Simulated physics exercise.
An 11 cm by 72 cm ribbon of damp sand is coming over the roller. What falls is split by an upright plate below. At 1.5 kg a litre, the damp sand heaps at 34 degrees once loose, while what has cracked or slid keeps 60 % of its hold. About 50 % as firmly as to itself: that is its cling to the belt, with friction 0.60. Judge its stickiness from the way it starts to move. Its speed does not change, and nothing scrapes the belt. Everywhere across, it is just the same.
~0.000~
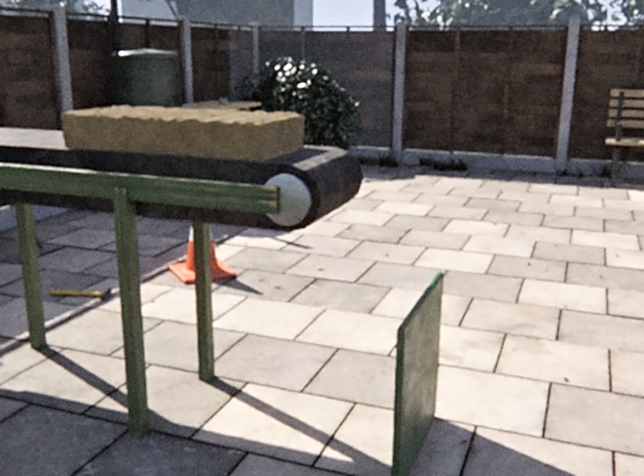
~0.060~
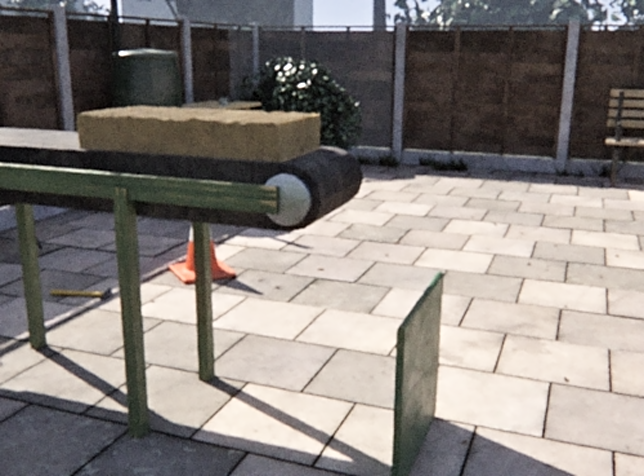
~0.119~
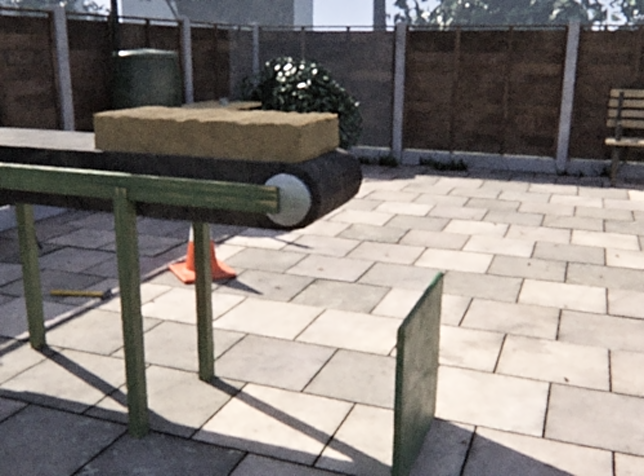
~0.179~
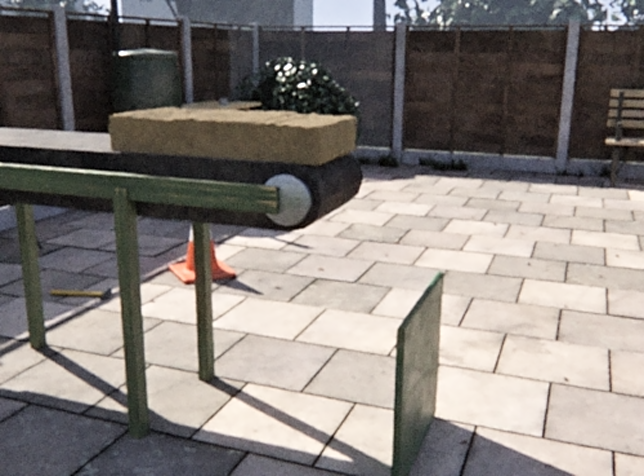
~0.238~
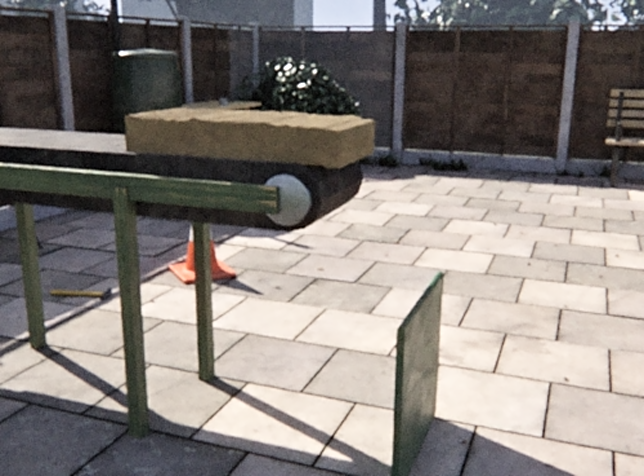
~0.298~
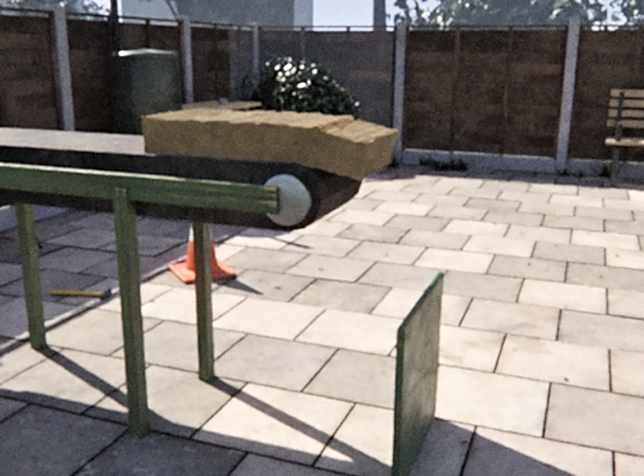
In a sunlit paved yard enclosed by fencing, a thick slab of brown, sandy material rides to the right along a dark conveyor belt on a green frame. Its front end passes over the roller and juts out in one piece, then cracks and bends slightly downward.
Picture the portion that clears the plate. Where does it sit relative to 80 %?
It sits higher than 80 %.
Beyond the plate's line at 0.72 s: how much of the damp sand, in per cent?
The share is roughly 45 per cent.
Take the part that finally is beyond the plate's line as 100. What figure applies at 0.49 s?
Some 10 per cent.
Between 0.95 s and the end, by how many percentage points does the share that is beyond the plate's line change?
Change until the end comes to some 25 %.
By 0.49 s, 11 % is beyond the plate's line.
By 0.72 s, 43 % is beyond the plate's line.
By 0.95 s, 73 % is beyond the plate's line.
By 1.18 s, 99 % is beyond the plate's line.
By 2.38 s, at the end, 99 % is beyond the plate's line.
